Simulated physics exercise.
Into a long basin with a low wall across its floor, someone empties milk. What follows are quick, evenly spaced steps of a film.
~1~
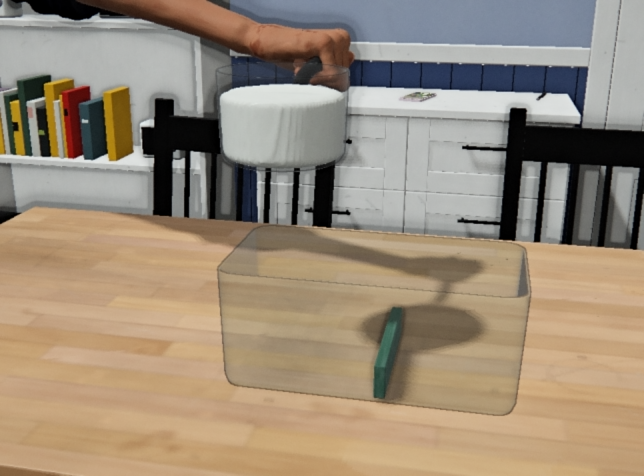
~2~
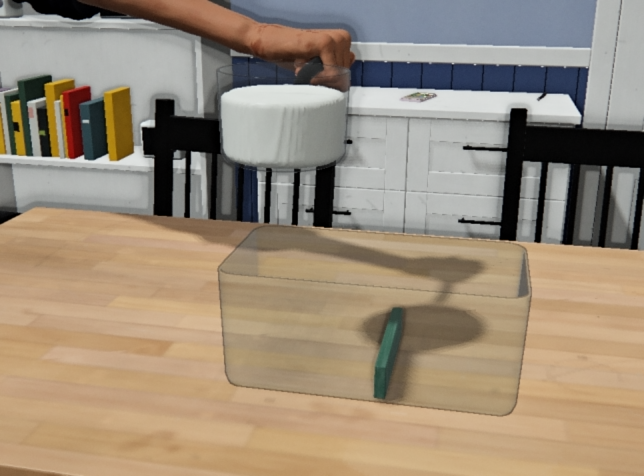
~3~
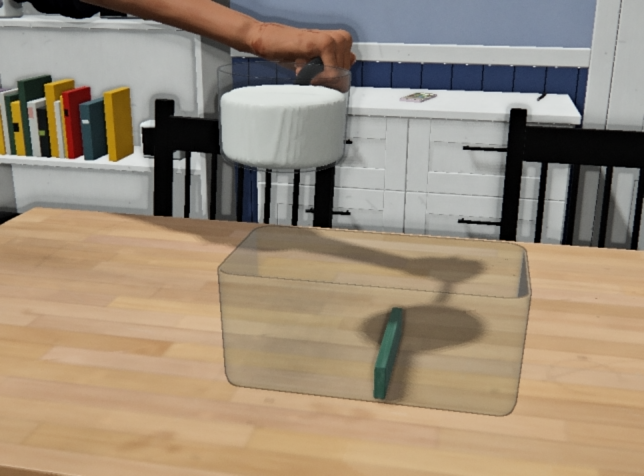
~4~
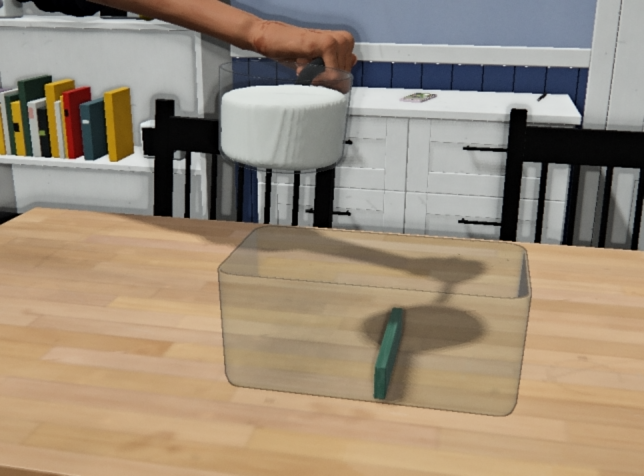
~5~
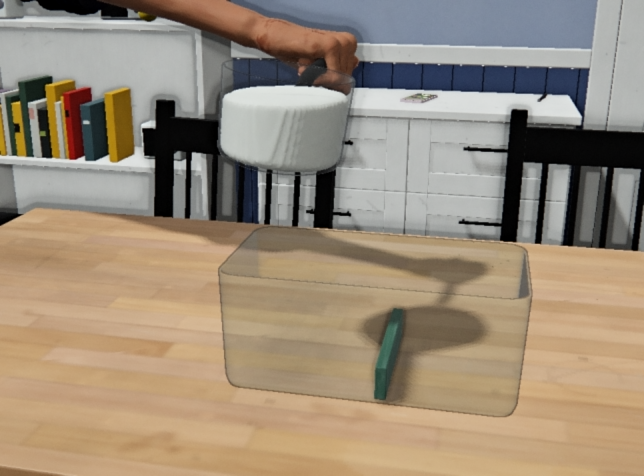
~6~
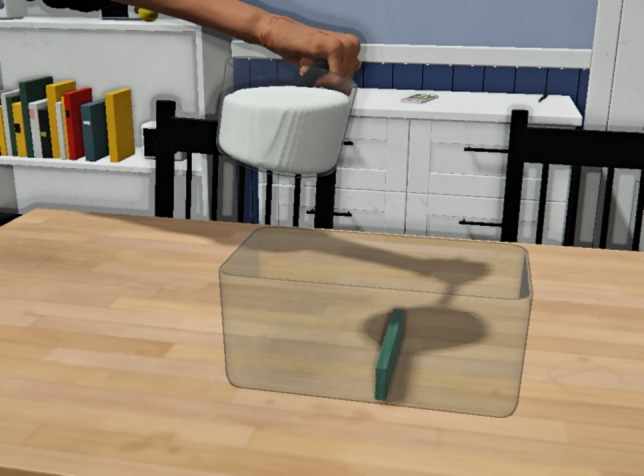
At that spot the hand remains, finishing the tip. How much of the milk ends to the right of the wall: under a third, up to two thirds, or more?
The portion right of the wall will surpass two thirds.
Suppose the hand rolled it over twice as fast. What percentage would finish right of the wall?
I'd say close to 80 %.
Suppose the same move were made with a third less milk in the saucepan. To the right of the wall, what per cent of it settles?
Close to 75 per cent, more or less.
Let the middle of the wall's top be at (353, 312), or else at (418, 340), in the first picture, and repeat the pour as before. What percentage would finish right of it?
It would come to roughly 95 per cent the first time and roughly 50 per cent the second.
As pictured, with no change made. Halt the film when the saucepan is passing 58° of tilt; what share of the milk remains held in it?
Around 80 in a hundred has not poured out yet.
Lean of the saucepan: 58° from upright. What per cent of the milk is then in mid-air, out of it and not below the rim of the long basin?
Roughly 15 percent.
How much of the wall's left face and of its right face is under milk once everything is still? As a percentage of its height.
Once still, it is 20 % on the left and 90 % on the right.
A moment on, the saucepan is tipped part way and 79 per cent is still to pour, 1 is left of the wall and 3 right of it.
Next, the saucepan is tipped on its side and 25 per cent is still to pour, 3 is left of the wall and 56 right of it.
Then the saucepan is tipped on its side and 3 per cent is still to pour, 13 is left of the wall and 80 right of it.
Later the saucepan is tipped on its side and 0 per cent is still to pour, 18 is left of the wall and 81 right of it.
Finally, 18 per cent lies left of the wall, 81 right of it and 0 outside.
